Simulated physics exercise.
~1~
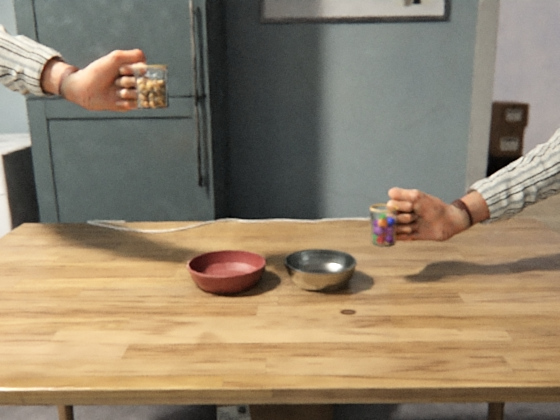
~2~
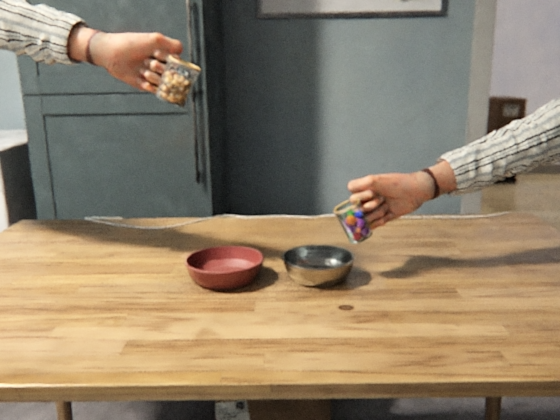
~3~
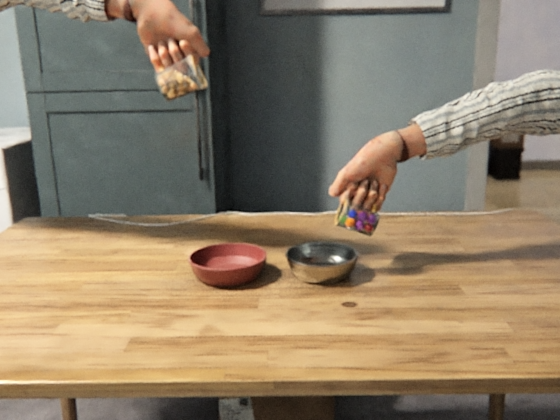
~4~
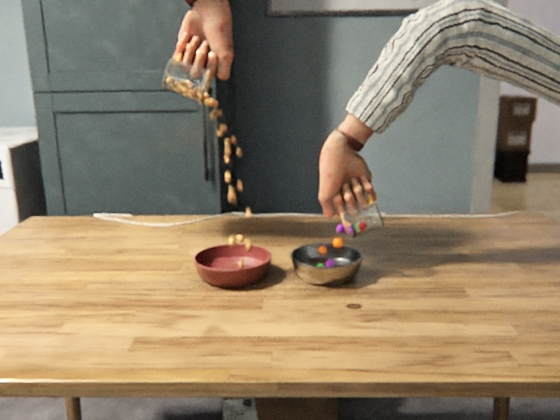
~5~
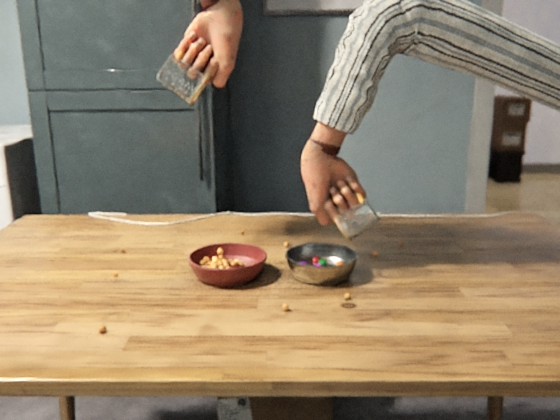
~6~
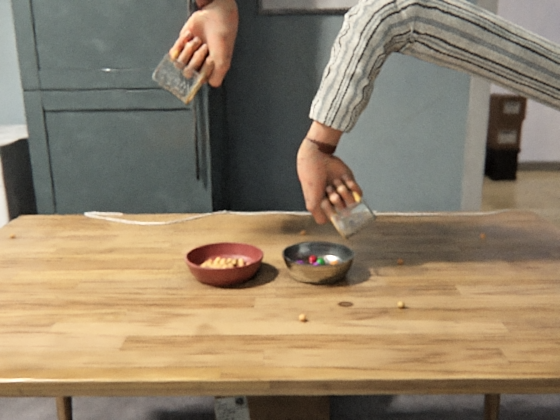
In the video, two hands hold small clear cups above a red dish and a metallic dish on a wooden table, then tip them over, pouring tan pieces left and colorful pieces right; most left pieces land in the dish, some scatter, and the right dish catches all of its pieces.
